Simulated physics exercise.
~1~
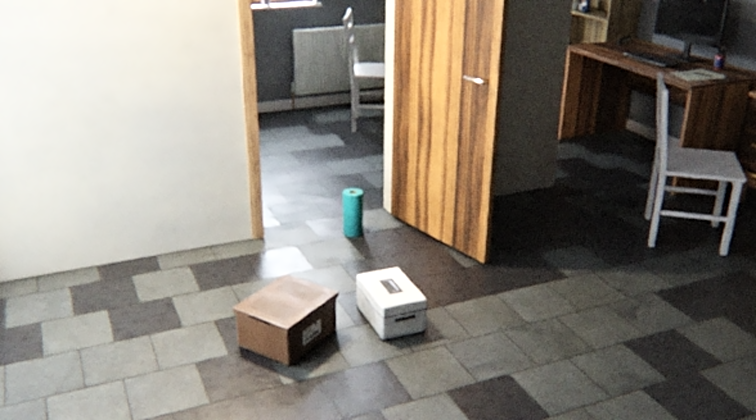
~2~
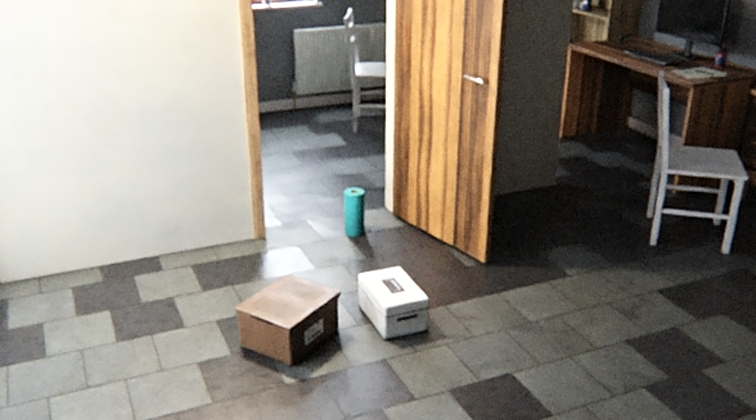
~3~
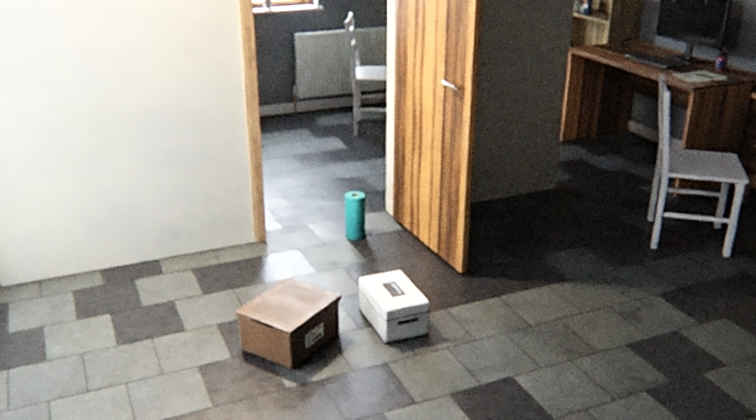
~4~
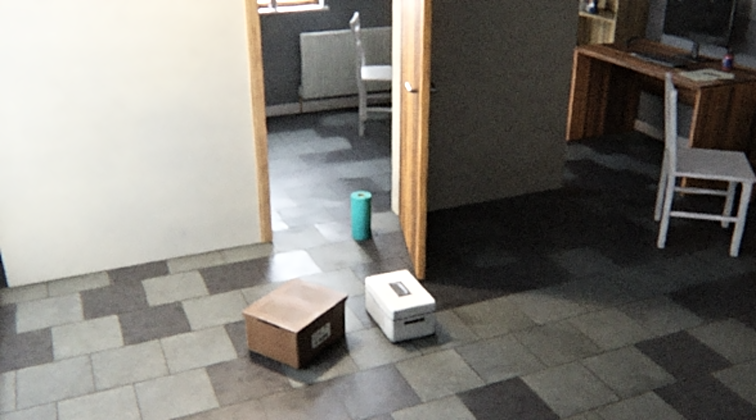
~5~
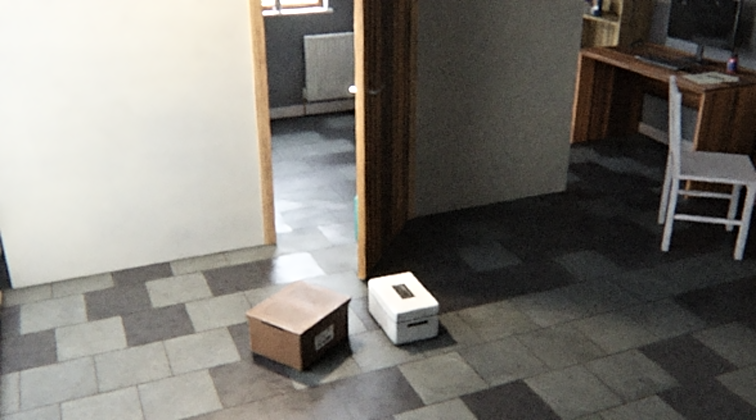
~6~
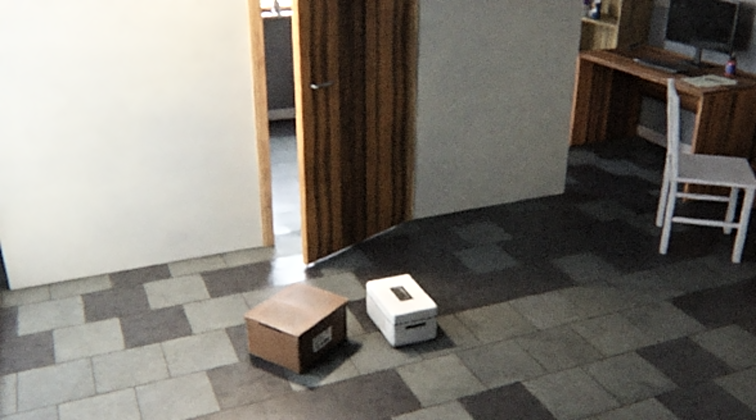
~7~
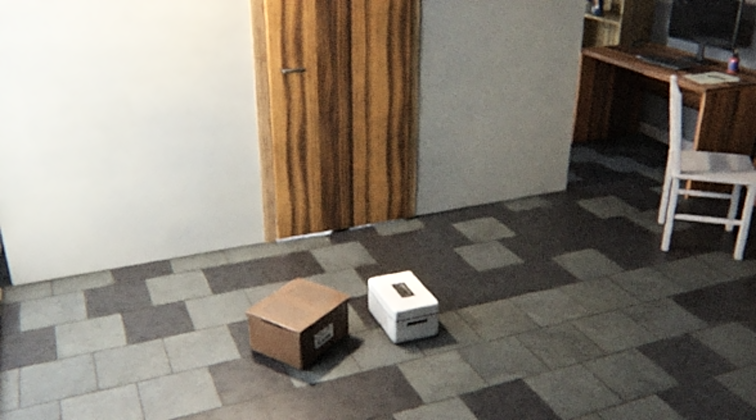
At the start, a striped wooden door stands wide open between two rooms, with a turquoise roll upright on the tiled floor in the doorway and a brown box and a white box nearer the viewer. After a brief pause, the door begins swinging leftward towards its frame, with no hand in sight. As it narrows the opening, it covers the roll, which shifts slightly and drops out of view. The door keeps turning, passing behind the two boxes without disturbing them. It ends fully closed and still, with the boxes in place and the roll hidden.
